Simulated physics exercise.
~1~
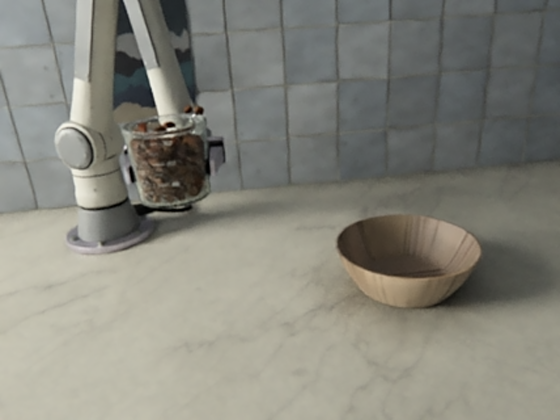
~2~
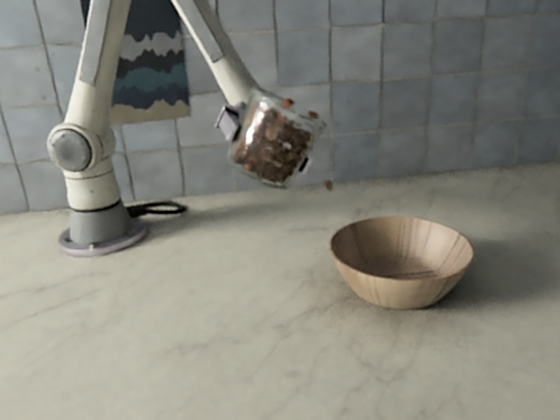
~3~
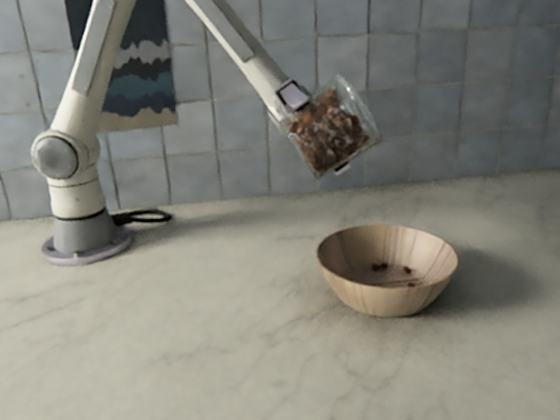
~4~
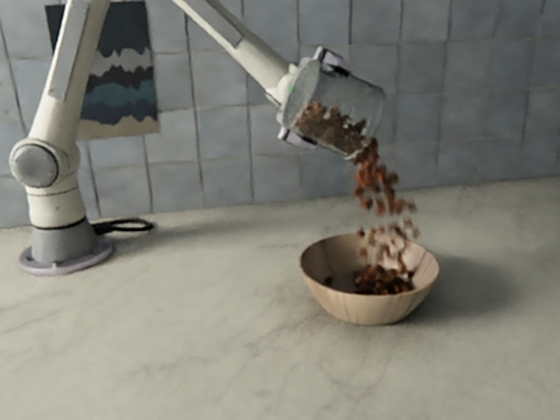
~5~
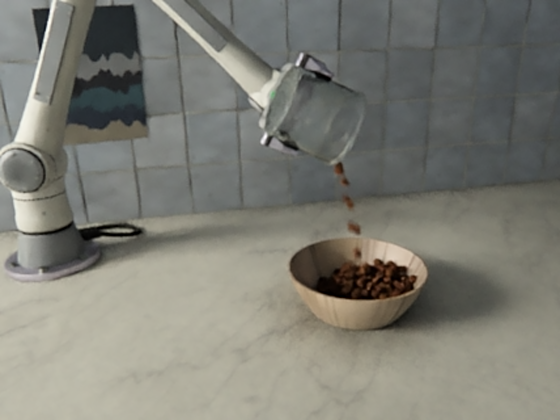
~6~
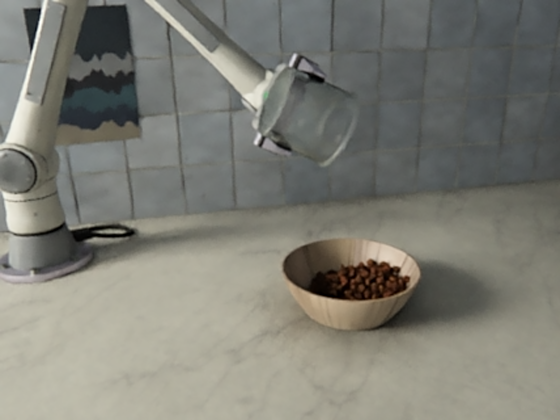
On a marble counter, a robot arm tips a clear beaker, emptying brown pellets into a wooden bowl.
